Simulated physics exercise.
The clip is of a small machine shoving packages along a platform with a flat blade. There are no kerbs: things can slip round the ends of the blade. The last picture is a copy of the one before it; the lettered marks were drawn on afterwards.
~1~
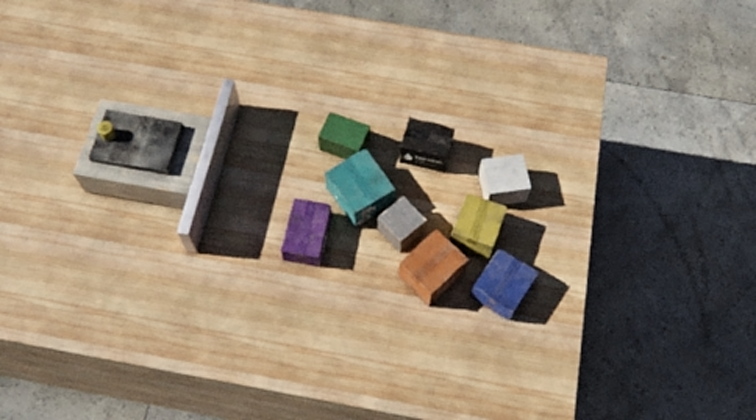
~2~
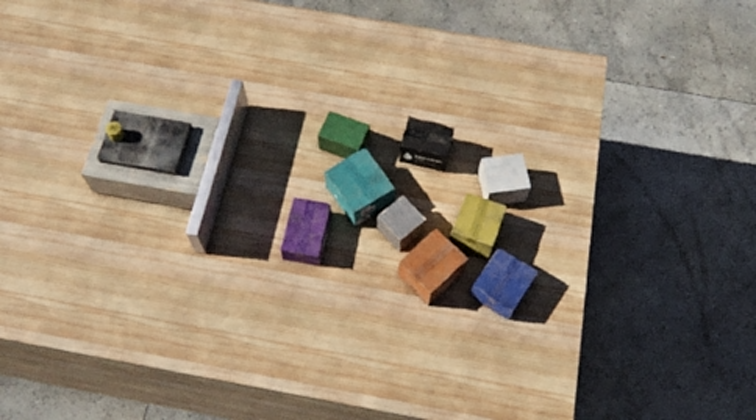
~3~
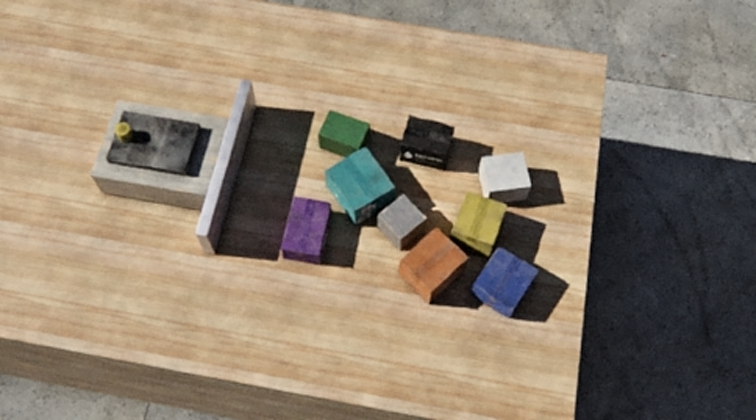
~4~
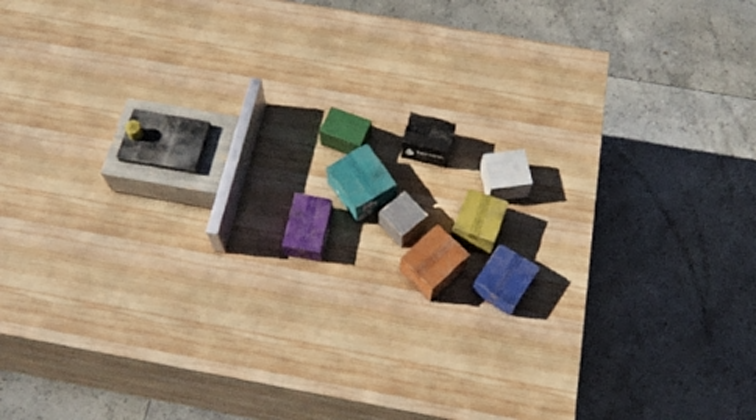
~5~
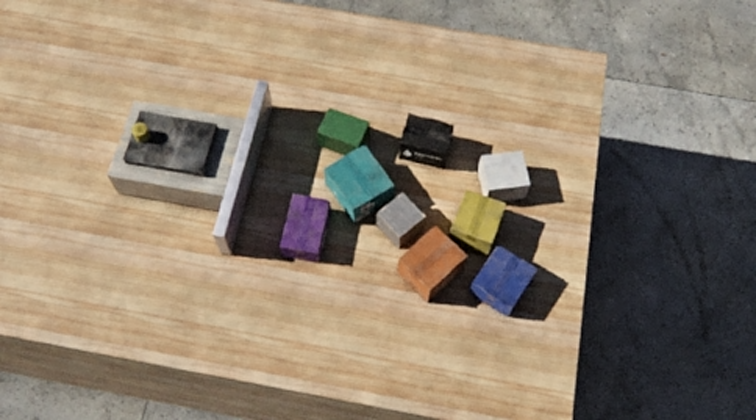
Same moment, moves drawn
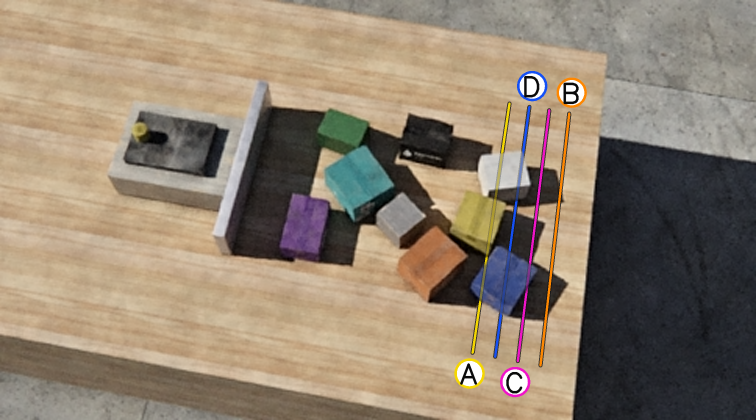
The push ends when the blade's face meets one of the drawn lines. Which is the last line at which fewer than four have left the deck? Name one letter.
No farther than D.
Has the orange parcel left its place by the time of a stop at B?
Yes.
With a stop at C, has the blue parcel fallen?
Yes.
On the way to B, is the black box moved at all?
Yes.
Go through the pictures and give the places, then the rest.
In the first picture, grey crate (402, 225); purple box (307, 232); orange parcel (433, 268).
In the second picture, robot (151, 143); white crate (504, 180).
In the third picture, robot (160, 143); green crate (345, 136).
In the fourth picture, robot (171, 142); black box (429, 140).
In the fifth picture, robot (177, 144); grey crate (401, 221); purple box (306, 228); orange parcel (432, 264).
On the marked copy, A at (492, 220); B at (556, 231); C at (535, 228); D at (513, 224).
Taking D. A third of the way, robot (272, 160); purple box (353, 238); green crate (379, 139).
Two thirds of the way, robot (371, 178); blue parcel (544, 297); white crate (554, 193).
When it is over, robot (448, 191); white crate over the edge; yellow box over the edge; three fallen.
As for the rest, A is within the limit but short; B drops six; C drops five.
